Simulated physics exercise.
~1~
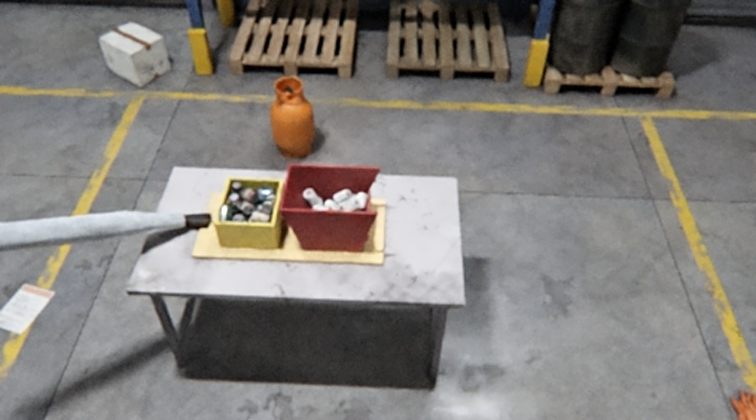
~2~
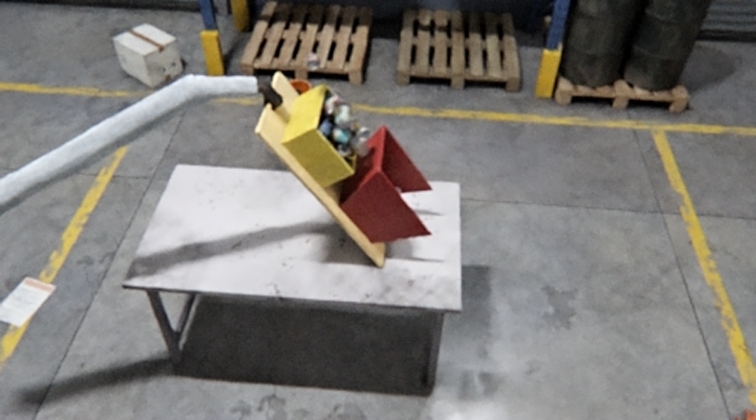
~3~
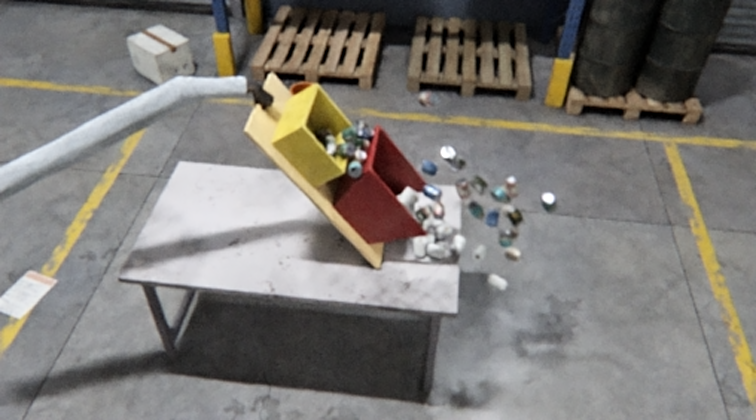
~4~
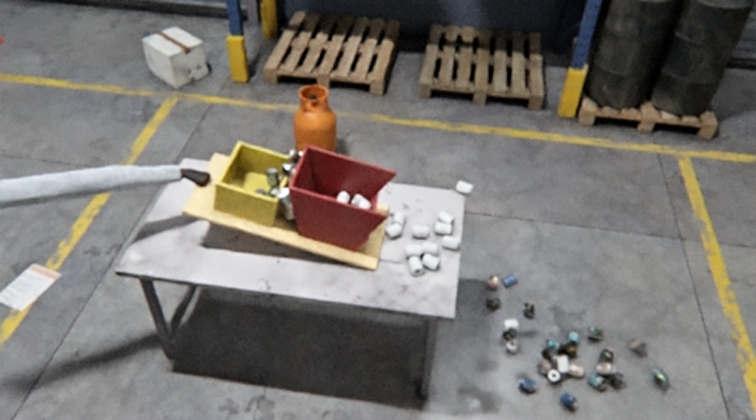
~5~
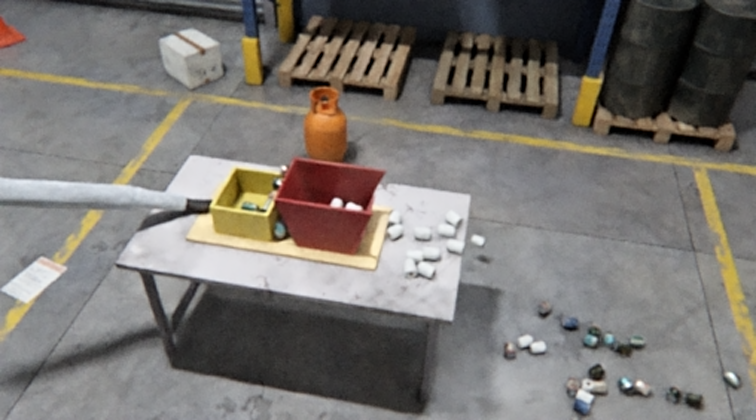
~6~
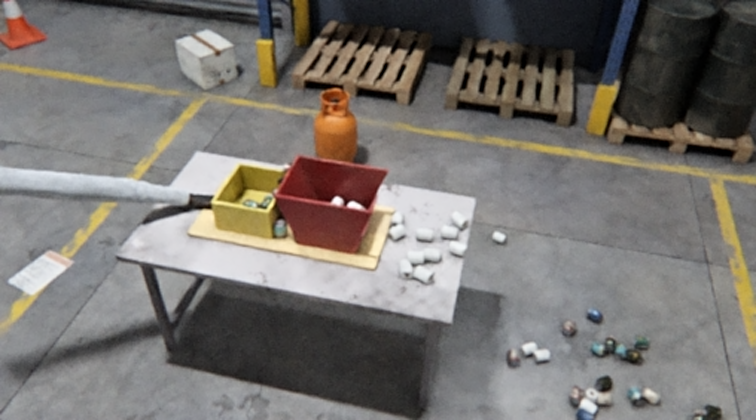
White-sleeved arm tilting a board of yellow and red totes rightward, spilling cans and white rolls, then lowering it flat again.
